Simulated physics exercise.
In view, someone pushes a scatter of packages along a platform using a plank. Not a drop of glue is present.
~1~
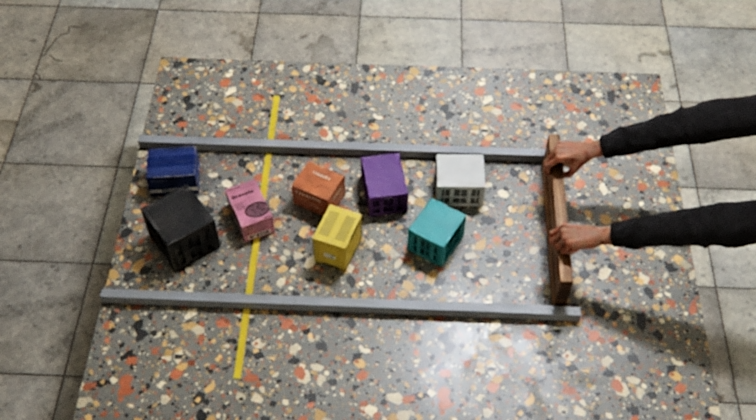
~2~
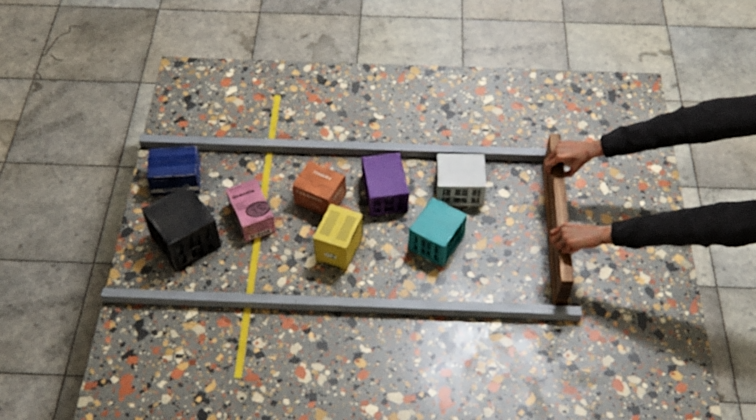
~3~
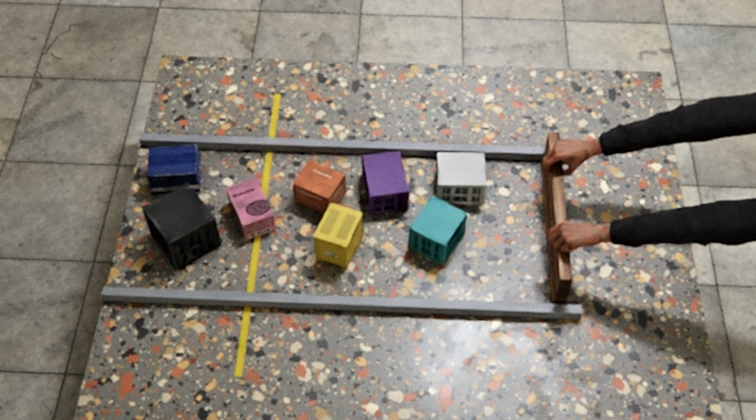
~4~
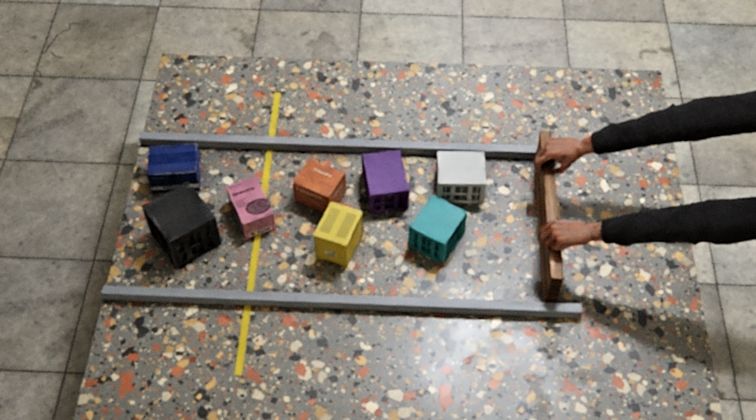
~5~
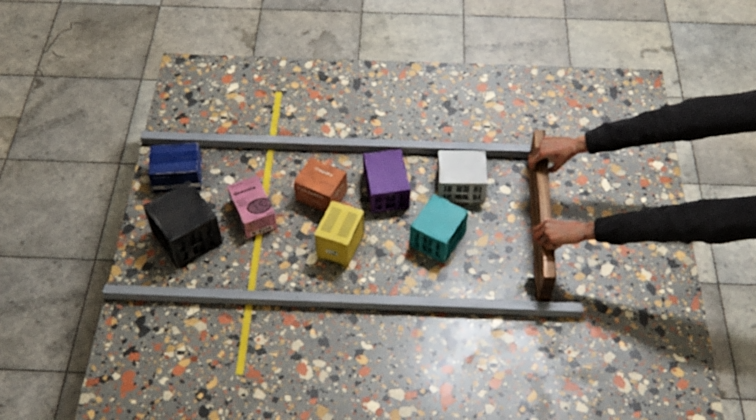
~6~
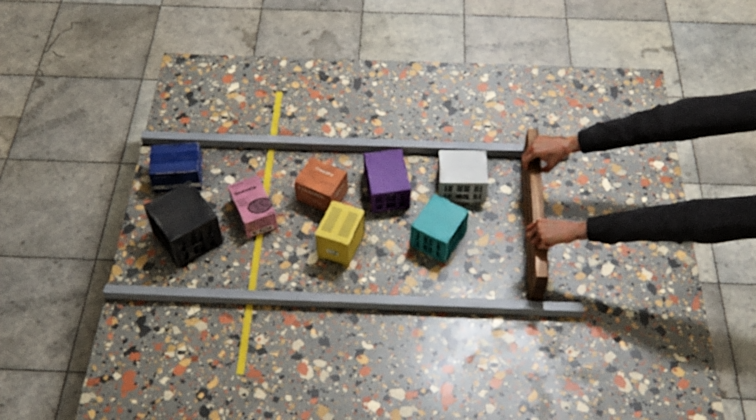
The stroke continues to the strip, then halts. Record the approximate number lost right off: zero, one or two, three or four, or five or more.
Number lost: One or two.
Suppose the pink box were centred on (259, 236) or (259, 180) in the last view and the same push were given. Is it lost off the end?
First place: It stays up; second place: It goes off.
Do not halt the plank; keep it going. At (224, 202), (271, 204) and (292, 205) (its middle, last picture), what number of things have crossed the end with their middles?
First 3, then 1, then 0.
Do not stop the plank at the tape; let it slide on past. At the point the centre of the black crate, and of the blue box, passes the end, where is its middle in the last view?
Middle: Roughly (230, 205); roughly (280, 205).
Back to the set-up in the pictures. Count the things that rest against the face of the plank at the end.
The count is 2.
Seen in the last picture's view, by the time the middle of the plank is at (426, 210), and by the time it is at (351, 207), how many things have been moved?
One spot: 4. Other spot: 6.
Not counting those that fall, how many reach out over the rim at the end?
Counting them gives 1.
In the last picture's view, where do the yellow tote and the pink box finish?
One ends up near (199, 232) and the other near (169, 204).
Early on, none off yet; blue box at rest near (176, 167); black crate at rest near (184, 224); pink box at rest near (253, 206).
A while later, none off yet; blue box at rest near (176, 167); black crate at rest near (184, 224); pink box travelled a little near (236, 209).
Further along, none off yet; blue box travelled a little near (162, 166); black crate travelled a little near (178, 227); pink box travelled about its own width near (212, 207).
Finally, the number that fall off is one or two; lost, blue box.
